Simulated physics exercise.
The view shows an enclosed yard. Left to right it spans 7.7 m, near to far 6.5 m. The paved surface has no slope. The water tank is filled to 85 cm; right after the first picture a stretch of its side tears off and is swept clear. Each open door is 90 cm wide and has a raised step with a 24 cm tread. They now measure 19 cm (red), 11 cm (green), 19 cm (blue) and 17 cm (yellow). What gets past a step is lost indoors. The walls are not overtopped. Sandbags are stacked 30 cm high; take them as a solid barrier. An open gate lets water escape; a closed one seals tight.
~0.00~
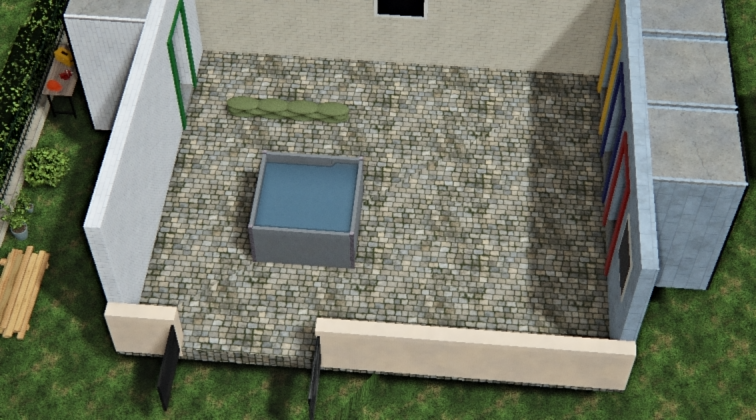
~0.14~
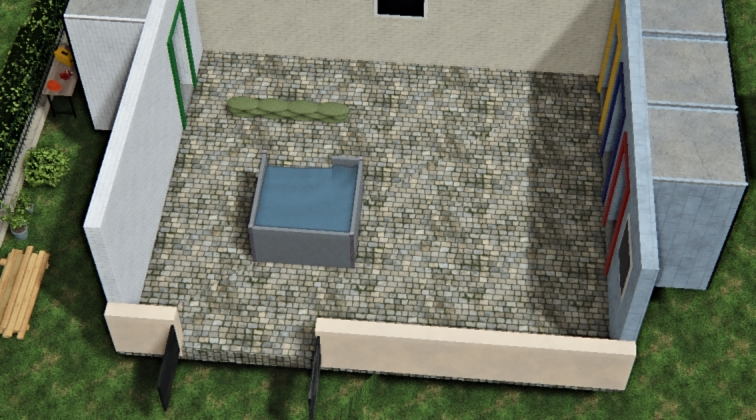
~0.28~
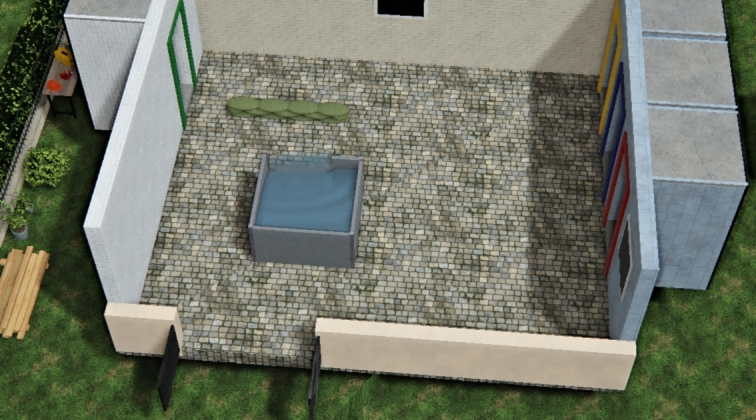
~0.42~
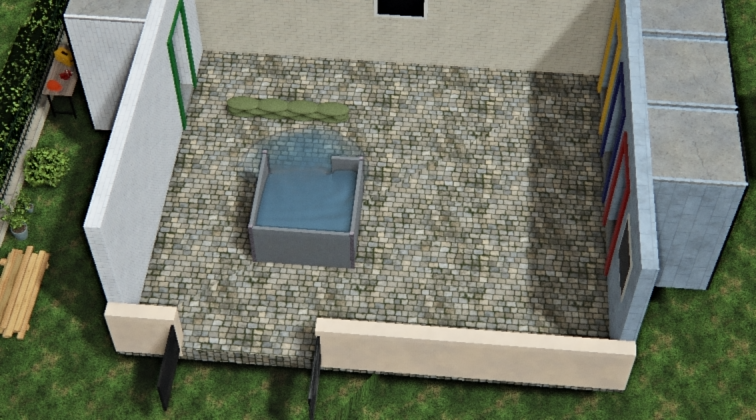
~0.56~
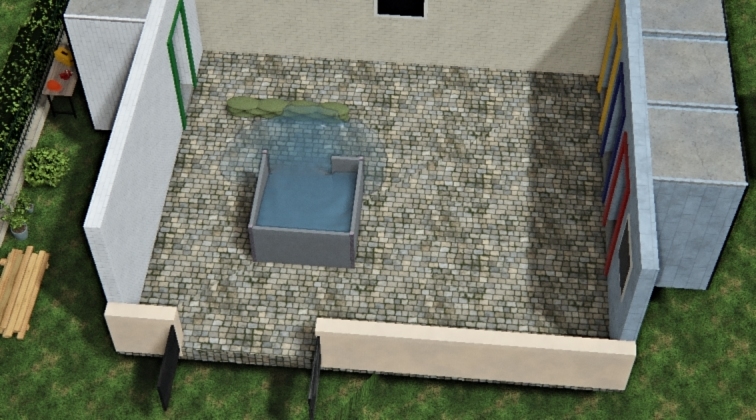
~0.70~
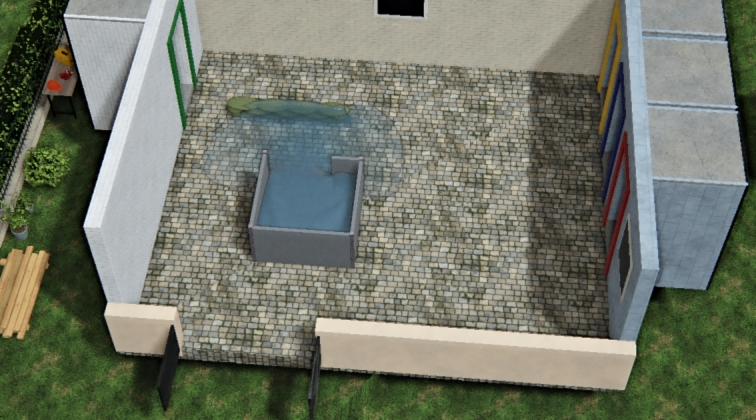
Water sits still in a grey, square tank on the paving of a walled yard until a stretch of the tank's far side opens. It pours out through the gap and fans across the stones, spreading wider on both sides and reaching over the low green row behind the tank.
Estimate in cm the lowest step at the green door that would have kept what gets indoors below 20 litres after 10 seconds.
Close to 27 cm is just enough.
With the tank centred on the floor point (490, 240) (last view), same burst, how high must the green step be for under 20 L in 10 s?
About 11.5 cm.
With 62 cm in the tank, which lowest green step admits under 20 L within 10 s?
Some 20 cm.
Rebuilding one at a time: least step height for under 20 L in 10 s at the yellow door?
About 11.5 cm at yellow.
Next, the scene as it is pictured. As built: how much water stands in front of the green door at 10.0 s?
About 4.5 cm.
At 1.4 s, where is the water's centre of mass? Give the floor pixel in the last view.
At about (303, 178).
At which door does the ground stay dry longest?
It is the red one.
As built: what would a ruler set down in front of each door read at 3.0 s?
Depths in cm: Red 0, green 18, blue 0, yellow 5.
After 1.4 s water covers 25 % of the floor, deepest (46 cm) near (312, 127); 16 cm at the green door, 10 litres in over its 11 cm step.
After 3.0 s water covers 45 % of the floor, deepest (24 cm) near (183, 133); 18 cm at the green door, 131 litres in over its 11 cm step.
After 10.0 s water covers 90 % of the floor, deepest (8 cm) near (594, 109); 5 cm at the green door, 160 litres in over its 11 cm step.
At the green door as built, the water arrived by 1.0 s and peaked near 25 cm at 2.0 s.
With a step of 22.5 cm, 41 litres would have come in within the 10 s; with 30.5 cm, 11 litres. So under 20 litres takes about 27 cm.
